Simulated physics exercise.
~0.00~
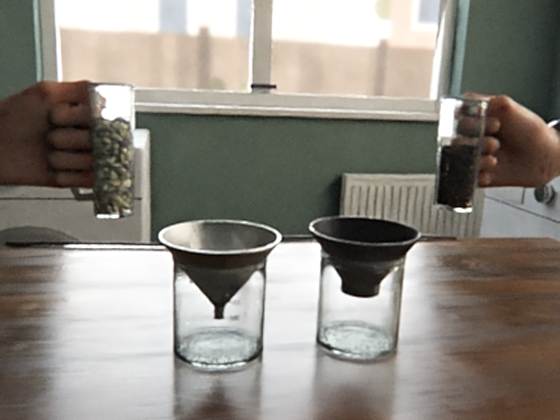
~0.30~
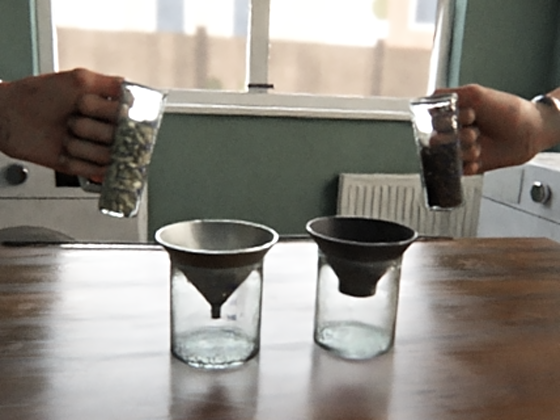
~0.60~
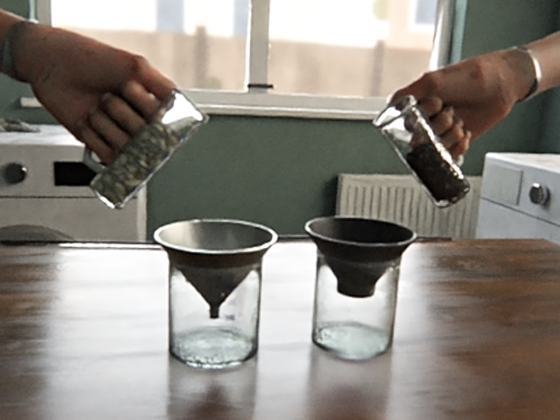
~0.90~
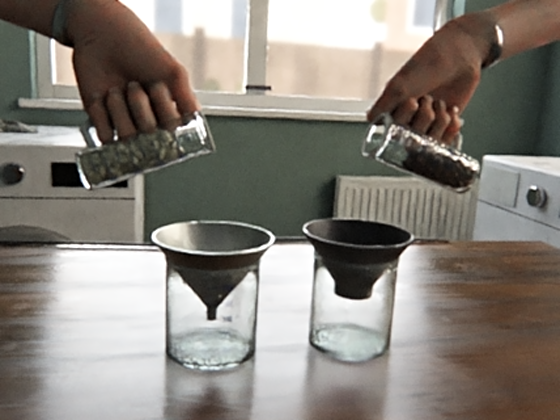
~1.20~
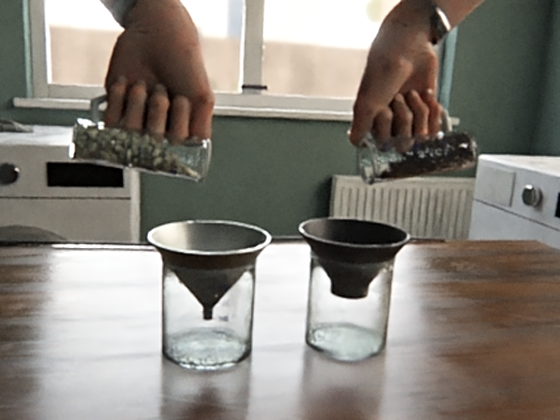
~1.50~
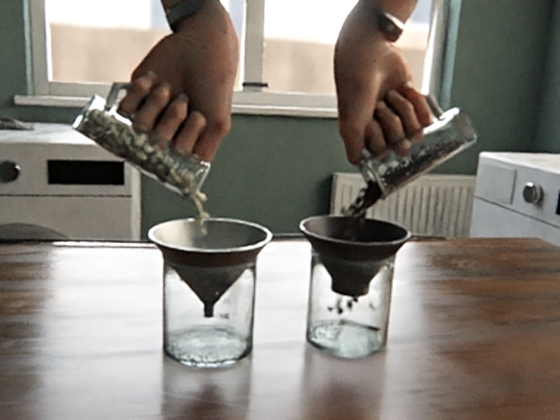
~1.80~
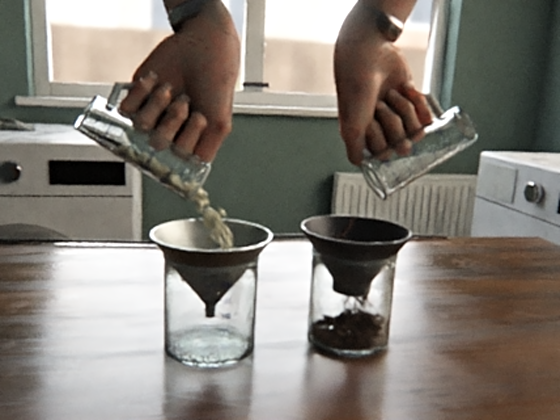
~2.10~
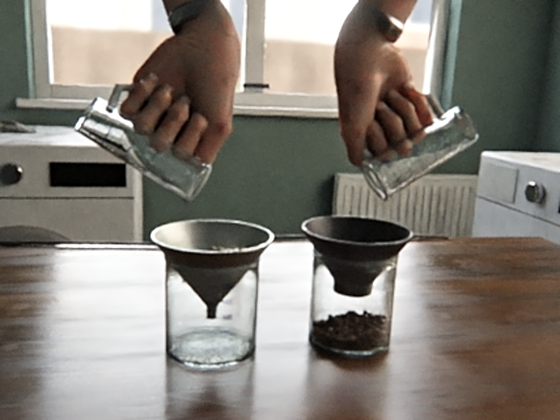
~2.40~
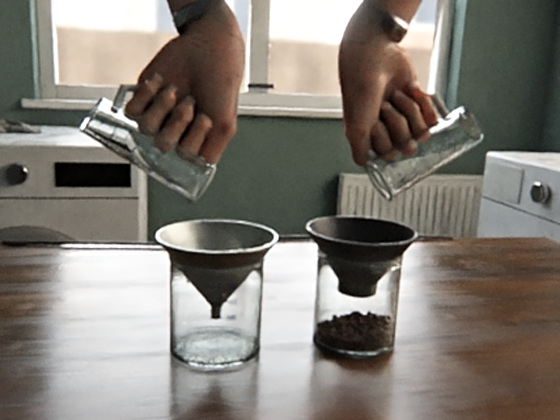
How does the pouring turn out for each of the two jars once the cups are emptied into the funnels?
The left funnel gets blocked, so the pale pieces stay in it and the jar beneath is left empty. The right funnel runs clear, and the dark bits end up in a heap at the bottom of their jar.
